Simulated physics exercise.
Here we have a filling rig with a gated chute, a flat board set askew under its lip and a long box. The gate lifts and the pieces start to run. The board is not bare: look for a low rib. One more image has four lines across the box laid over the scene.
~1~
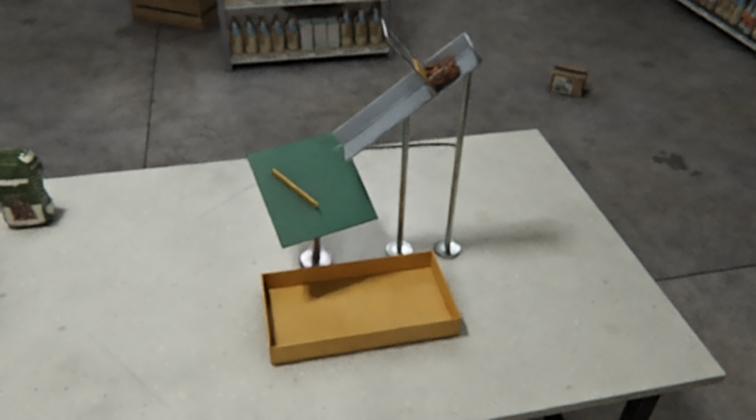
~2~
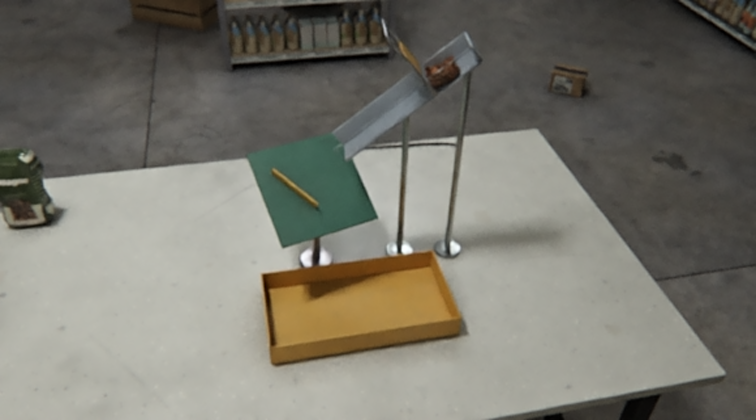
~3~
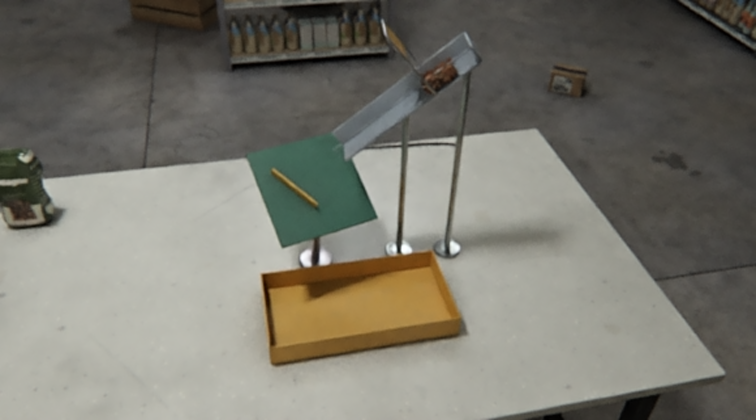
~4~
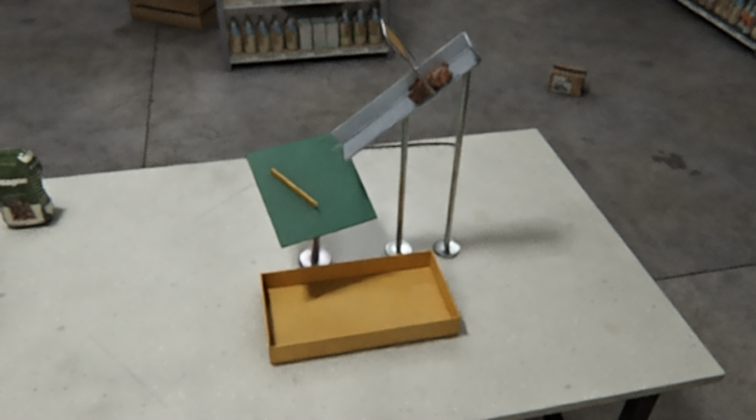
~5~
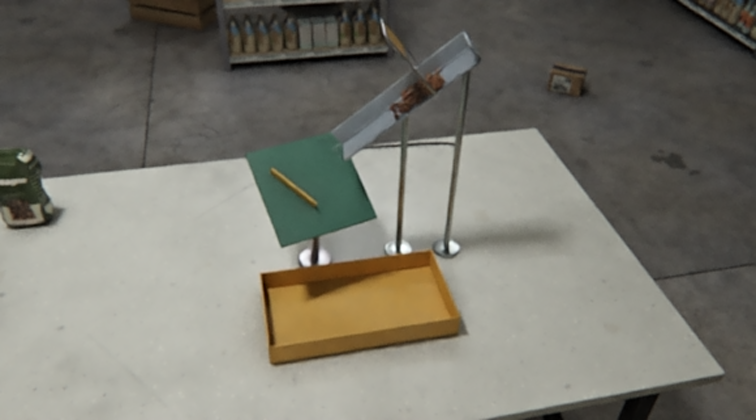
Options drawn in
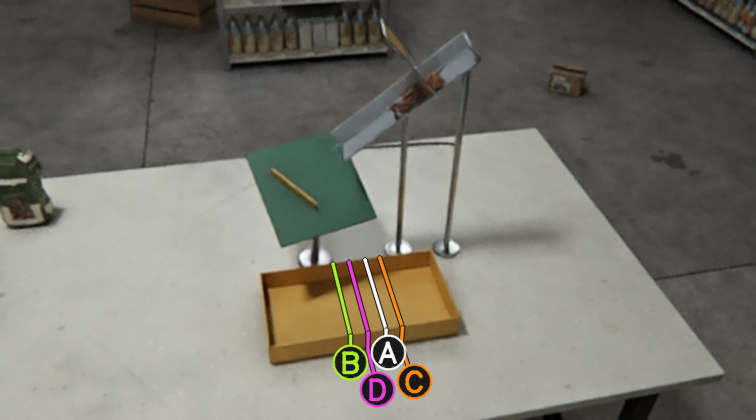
On a pale table in a workshop, a small gate lifts on a sloping metal chute and a clump of brown pieces slides partway down it, above a tilted green board with a thin rib and an empty yellowish box.
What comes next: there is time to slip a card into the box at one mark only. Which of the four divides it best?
The best line is D.
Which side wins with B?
More lands on the right.
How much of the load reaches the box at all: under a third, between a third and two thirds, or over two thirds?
It is over two thirds.
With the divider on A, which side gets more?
More lands on the left.
On the marked copy, line A crosses the front rim at (385, 329); line B crosses the front rim at (350, 334); line C crosses the front rim at (402, 326); line D crosses the front rim at (368, 331).
For line A, of what is caught, nearly all on the left of the divider, a stray few on the right.
For line B, of what is caught, a small part on the left of the divider, most on the right.
For line C, of what is caught, all on the left of the divider, none on the right.
For line D, of what is caught, about half on the left of the divider, about half on the right.
